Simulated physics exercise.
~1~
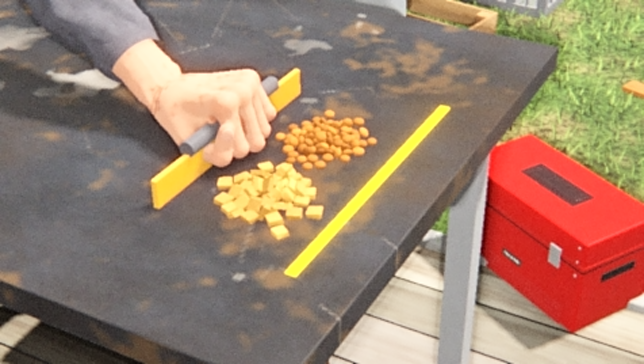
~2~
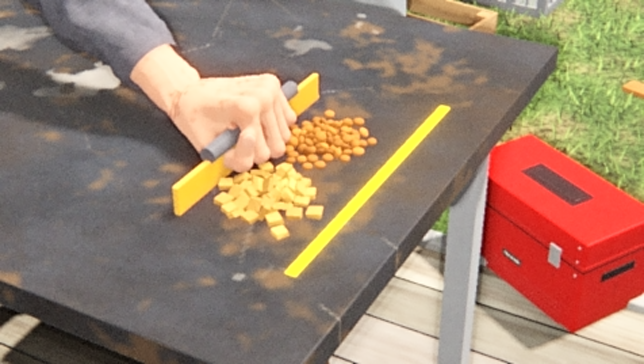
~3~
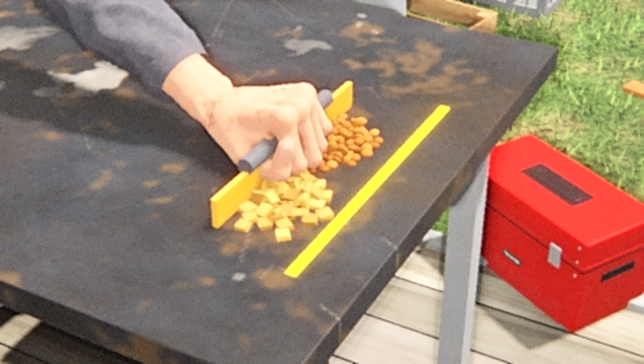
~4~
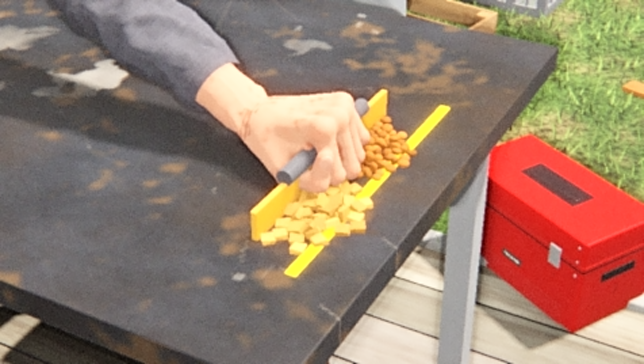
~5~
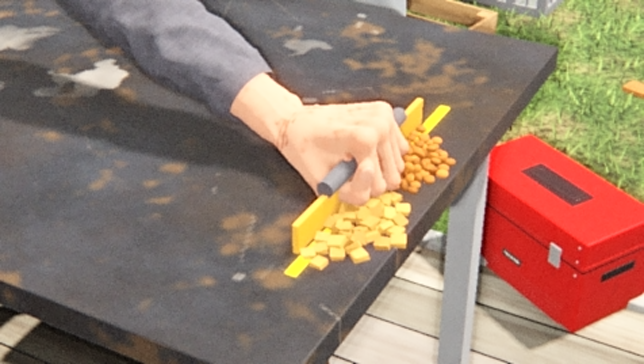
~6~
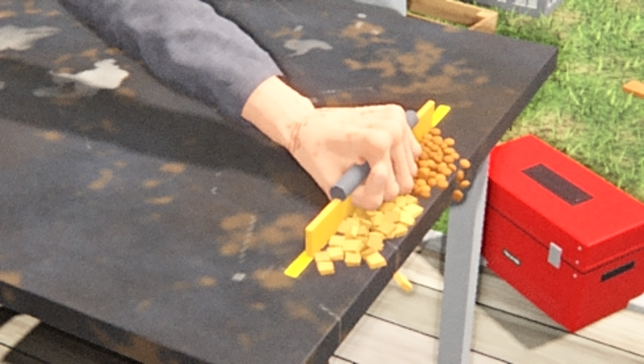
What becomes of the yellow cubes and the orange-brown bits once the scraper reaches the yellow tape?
Both piles partly drop off, with some pieces of each going over the table edge while most stay on the tabletop.
